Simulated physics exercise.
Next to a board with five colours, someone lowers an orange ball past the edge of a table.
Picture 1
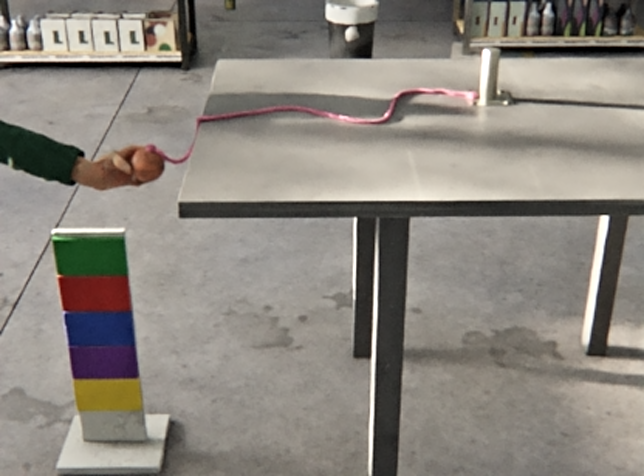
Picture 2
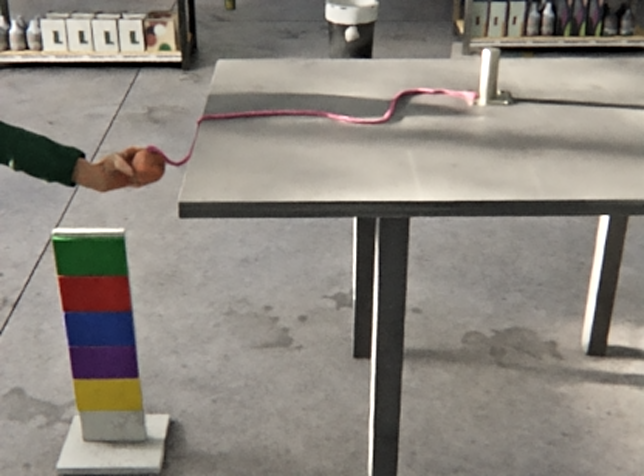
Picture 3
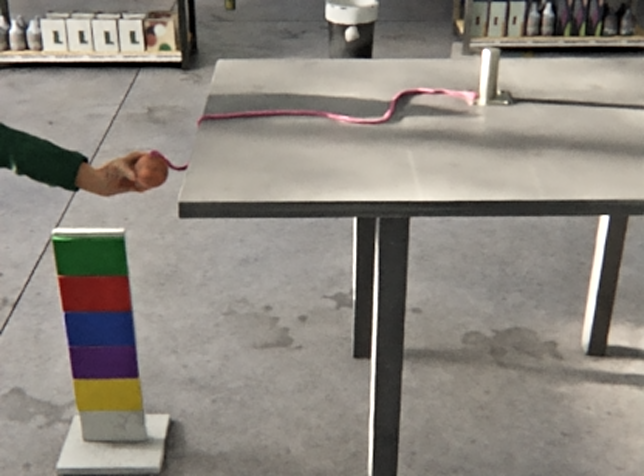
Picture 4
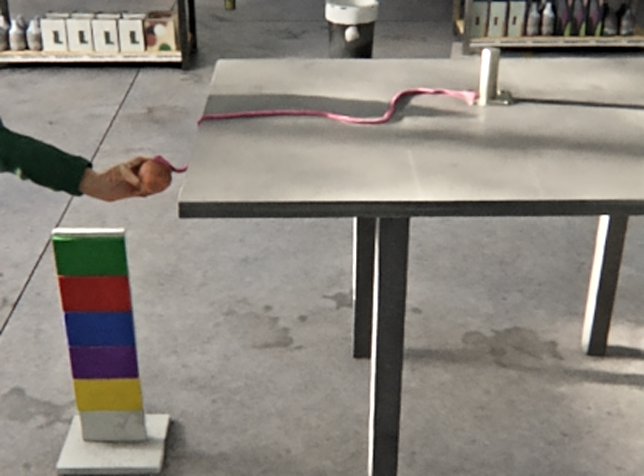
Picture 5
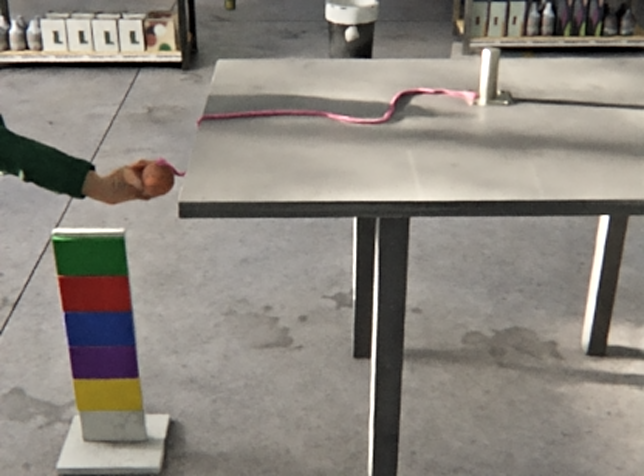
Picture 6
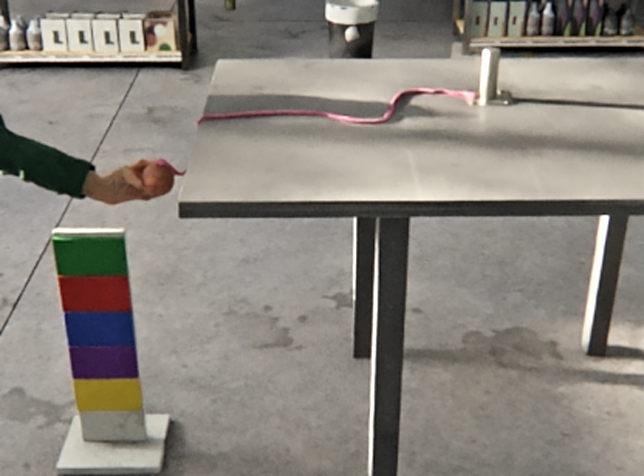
Beside a gray table, a hand holding an orange ball on a pink cord shifts slightly right.
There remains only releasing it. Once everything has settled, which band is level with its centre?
The red band.
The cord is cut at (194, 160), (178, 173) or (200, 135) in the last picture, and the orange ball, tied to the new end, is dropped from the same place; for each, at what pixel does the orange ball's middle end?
In turn, (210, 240) for the first, (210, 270) for the second and (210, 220) for the third.
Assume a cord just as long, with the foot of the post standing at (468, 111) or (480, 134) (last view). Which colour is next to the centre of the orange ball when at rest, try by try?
First try: Blue; second try: Blue.
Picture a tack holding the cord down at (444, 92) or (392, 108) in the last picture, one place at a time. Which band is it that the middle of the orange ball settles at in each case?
Results, in sequence: Red / green.
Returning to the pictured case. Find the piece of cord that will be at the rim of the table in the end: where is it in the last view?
Close to (272, 113).
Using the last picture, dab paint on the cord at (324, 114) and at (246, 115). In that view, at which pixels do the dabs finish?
(250, 115) for the first, (201, 150) for the second.
Soon after, ball near (213, 273); level with red.
After that, ball near (201, 281); level with red.
In the end, ball near (205, 285); level with red. The cord holds its middle at red.
